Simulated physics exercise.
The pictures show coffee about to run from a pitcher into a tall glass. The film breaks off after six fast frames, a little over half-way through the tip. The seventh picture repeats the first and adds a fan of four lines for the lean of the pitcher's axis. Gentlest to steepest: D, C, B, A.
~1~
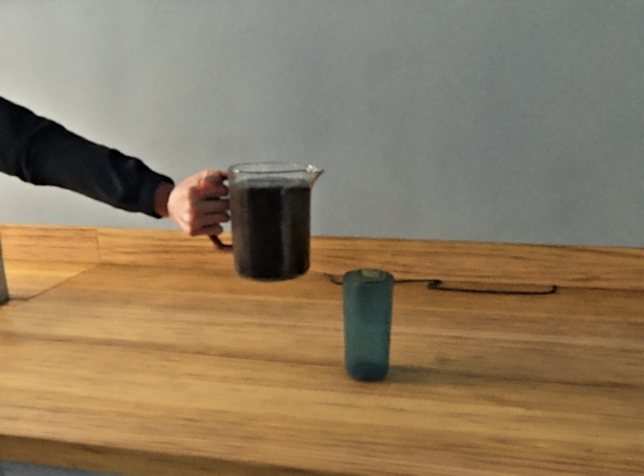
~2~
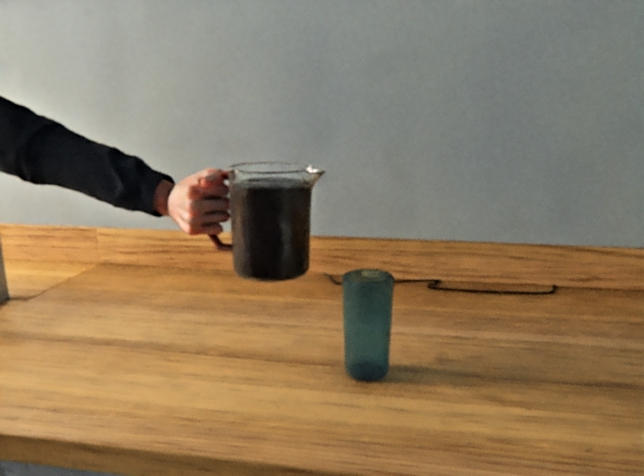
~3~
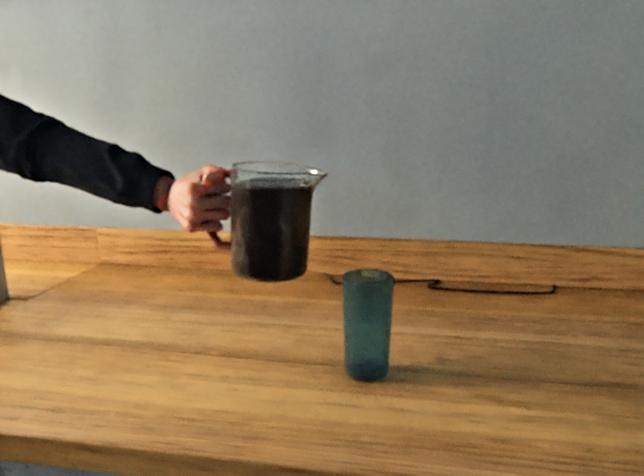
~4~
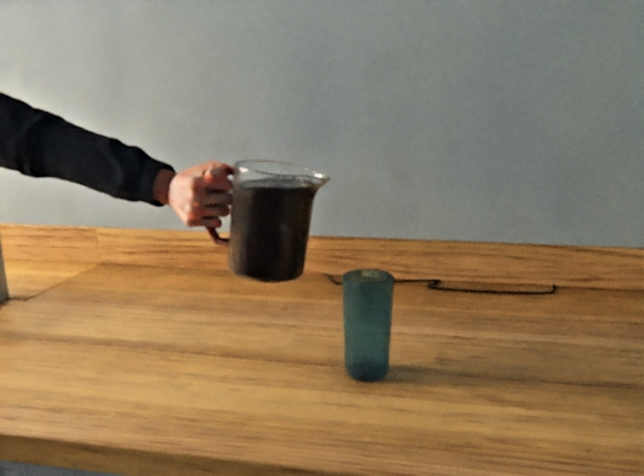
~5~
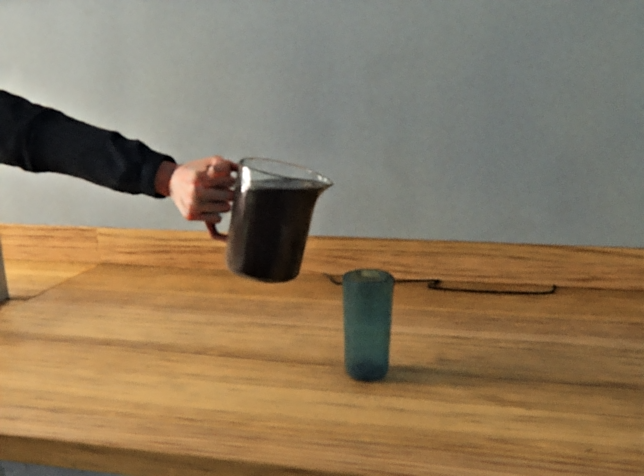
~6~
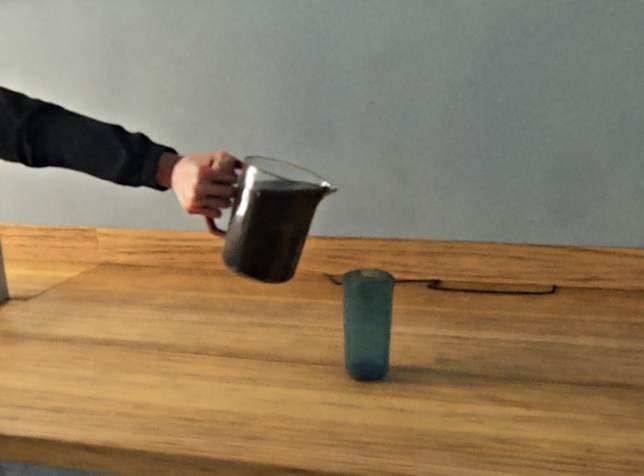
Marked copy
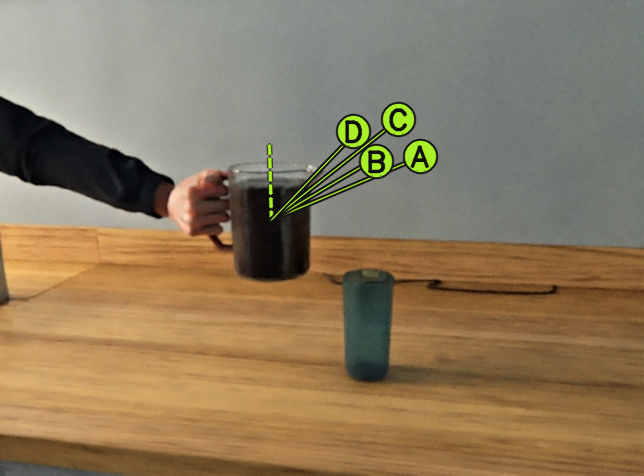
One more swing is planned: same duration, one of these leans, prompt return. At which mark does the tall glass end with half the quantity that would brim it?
D.
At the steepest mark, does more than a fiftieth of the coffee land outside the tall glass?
Yes, it does.
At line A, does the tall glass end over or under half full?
Over half.
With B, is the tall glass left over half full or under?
Over half.
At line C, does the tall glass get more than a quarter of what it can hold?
Yes.
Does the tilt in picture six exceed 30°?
No, it does not.
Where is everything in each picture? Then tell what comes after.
Upright, lip at (323, 171); rim of the tall glass round (368, 276); nothing has left yet.
Upright, lip at (324, 171); nothing has left yet.
Tipped about 3°, lip at (326, 174); nothing has left yet.
Tipped about 7°, lip at (329, 178); nothing has left yet.
Tipped about 12°, lip at (332, 183); nothing has left yet.
Tipped about 17°, lip at (336, 189); nothing has left yet.
On the marked copy, A at (404, 163); B at (359, 167); C at (385, 130); D at (343, 145).
For line A, the tall glass ends with about 97 % of what it can hold; 12 % of the coffee is spilt.
For line B, the tall glass ends with about 92 % of what it can hold.
For line C, the tall glass ends with about 71 % of what it can hold.
For line D, the tall glass ends with about 50 % of what it can hold.
